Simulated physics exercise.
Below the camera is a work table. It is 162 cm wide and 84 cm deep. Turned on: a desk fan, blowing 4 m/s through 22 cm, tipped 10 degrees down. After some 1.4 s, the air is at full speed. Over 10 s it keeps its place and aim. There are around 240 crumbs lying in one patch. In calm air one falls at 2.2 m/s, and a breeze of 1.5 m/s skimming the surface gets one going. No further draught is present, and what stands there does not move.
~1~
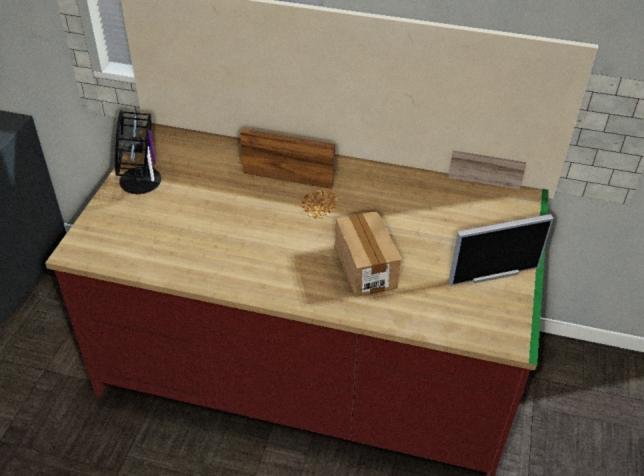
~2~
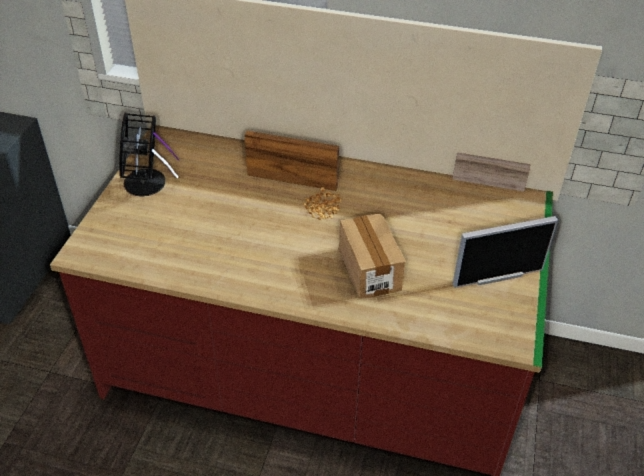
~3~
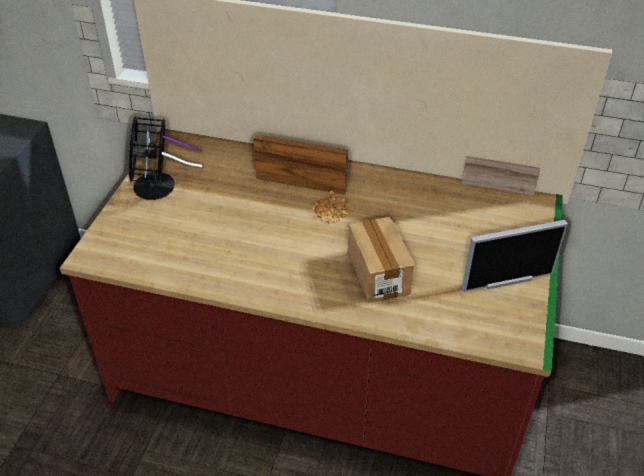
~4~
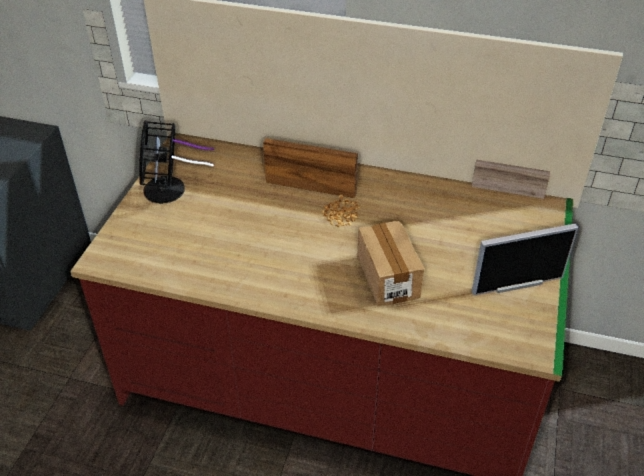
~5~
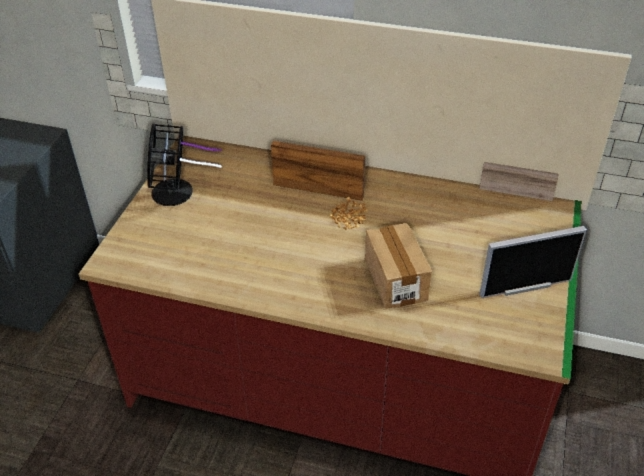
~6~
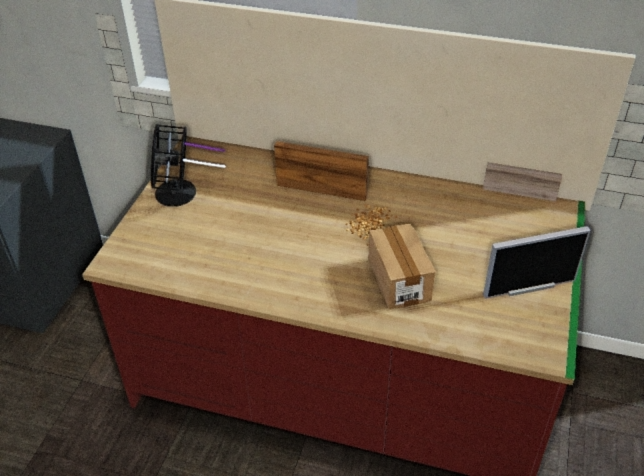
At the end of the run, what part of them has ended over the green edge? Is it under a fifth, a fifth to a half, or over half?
A fifth to a half.
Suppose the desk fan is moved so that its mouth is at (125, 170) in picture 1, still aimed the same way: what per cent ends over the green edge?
My estimate is close to 80 percent.
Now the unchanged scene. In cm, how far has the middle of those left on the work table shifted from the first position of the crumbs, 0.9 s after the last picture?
Around 65 cm from the start.
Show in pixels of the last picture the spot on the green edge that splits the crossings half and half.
At roughly pixel (581, 270).
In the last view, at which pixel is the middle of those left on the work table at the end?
Centre: Roughly (522, 282).
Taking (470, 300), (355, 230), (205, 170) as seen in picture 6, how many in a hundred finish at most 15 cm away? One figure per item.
Estimates in listed order: 20 %; 0 %; 0 %.
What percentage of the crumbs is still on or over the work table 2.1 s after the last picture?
About 70 per cent remain.
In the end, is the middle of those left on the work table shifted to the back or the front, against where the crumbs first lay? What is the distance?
It shifted toward the front side by roughly 20 cm.
Then, 0.9 s after the last picture, 46 % are on the move or not yet settled, 27 % are over the green edge; the middle of those still in play is near (523, 281).
Then, 2.1 s after the last picture, 35 % are on the move or not yet settled, 33 % are over the green edge; the middle of those still in play is near (522, 282).
Then, 4.4 s after the last picture, 30 % are on the move or not yet settled, 34 % are over the green edge; the middle of those still in play is near (522, 283).
Then, 8.9 s after the last picture, at the end, 35 % are over the green edge; the middle of those still in play is near (522, 282).
